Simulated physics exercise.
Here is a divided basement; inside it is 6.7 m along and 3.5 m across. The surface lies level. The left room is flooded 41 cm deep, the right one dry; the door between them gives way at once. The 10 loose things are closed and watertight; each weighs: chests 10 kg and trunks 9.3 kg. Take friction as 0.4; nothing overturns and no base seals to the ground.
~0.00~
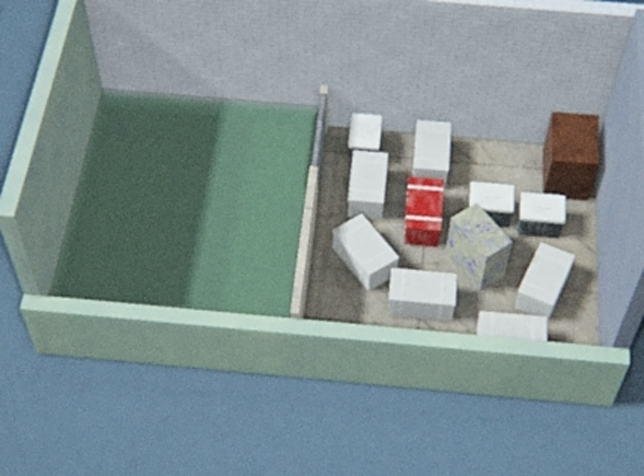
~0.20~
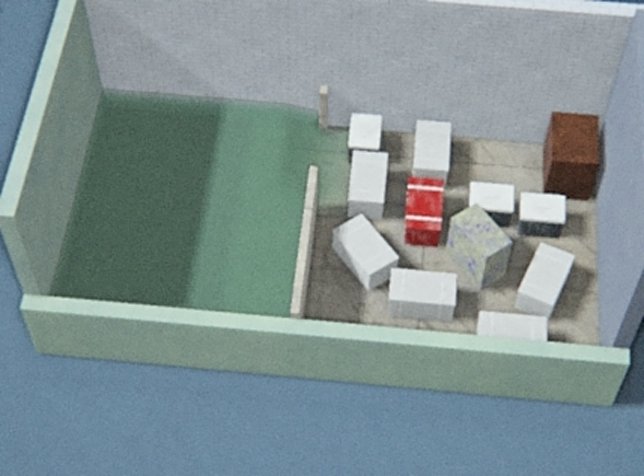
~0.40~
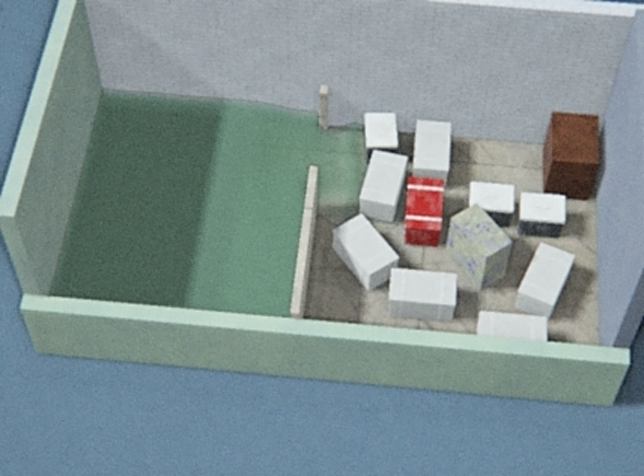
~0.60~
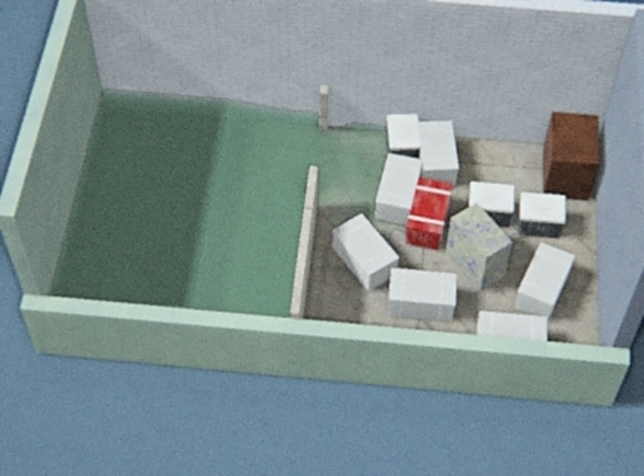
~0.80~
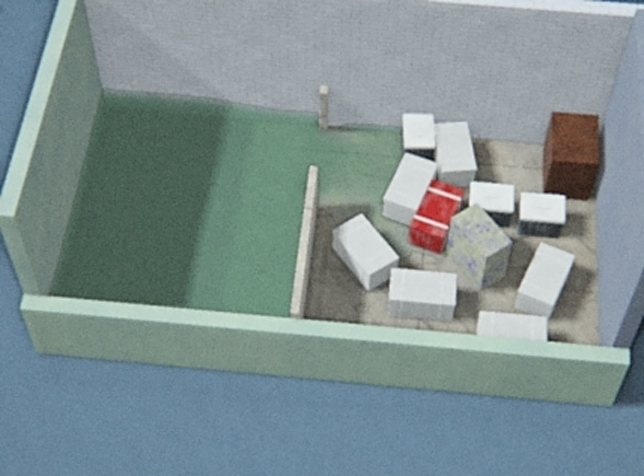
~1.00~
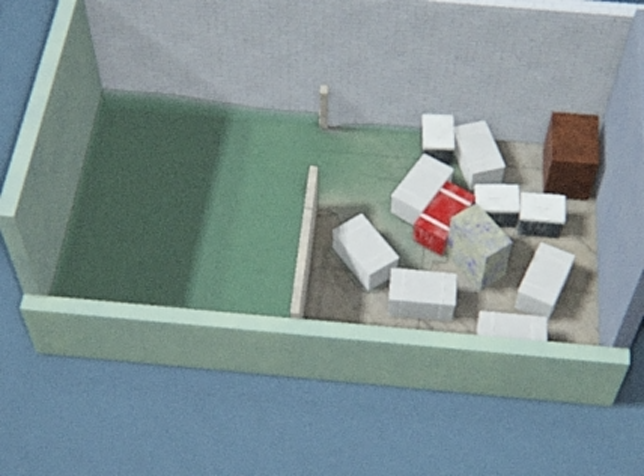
Green water spreads through a gap into the right room, pushing several boxes to the right.
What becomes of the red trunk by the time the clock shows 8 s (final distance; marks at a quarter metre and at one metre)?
Red trunk slides a little.
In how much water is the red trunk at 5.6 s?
About 21 cm.
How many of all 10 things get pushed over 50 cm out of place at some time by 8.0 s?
10 of them.
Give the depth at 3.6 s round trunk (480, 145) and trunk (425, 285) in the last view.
About 28 and 3 cm.
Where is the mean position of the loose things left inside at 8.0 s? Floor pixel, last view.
At about (438, 240).
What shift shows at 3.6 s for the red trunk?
About 60 cm.
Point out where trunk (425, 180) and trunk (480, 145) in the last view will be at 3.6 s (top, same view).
Near (482, 171) and (533, 138).
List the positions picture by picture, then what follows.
The first frame shows the red trunk at (425, 203) rests on the ground; water covers 10.5 m2; 0 of 10 have shifted.
The second frame shows the red trunk at (425, 203), on the bottom; 11.2 m2 under water; 0 of 10 have shifted.
The third frame shows the red trunk at (425, 203), on the bottom; 11.7 m2 under water; 2 of 10 have shifted.
The fourth frame shows the red trunk at (430, 205), on the bottom, 7 cm from its start; water covers 12.5 m2; 4 of 10 have shifted.
The fifth frame shows the red trunk at (438, 208) rests on the ground, 17 cm from its start; 13.2 m2 under water; 4 of 10 have shifted.
The sixth frame shows the red trunk at (446, 210), on the bottom, 28 cm from its start; 14.2 m2 under water; 5 of 10 have shifted.
After 1.6 s the red trunk is near (453, 211), 0.4 m from its start, afloat; 4 afloat.
After 3.6 s the red trunk is near (477, 201), 0.6 m from its start, afloat; 8 afloat.
After 5.6 s the red trunk is near (476, 198), 0.6 m from its start, afloat; 9 afloat.
After 8.0 s the red trunk is near (473, 200), 0.6 m from its start, afloat; 10 afloat.
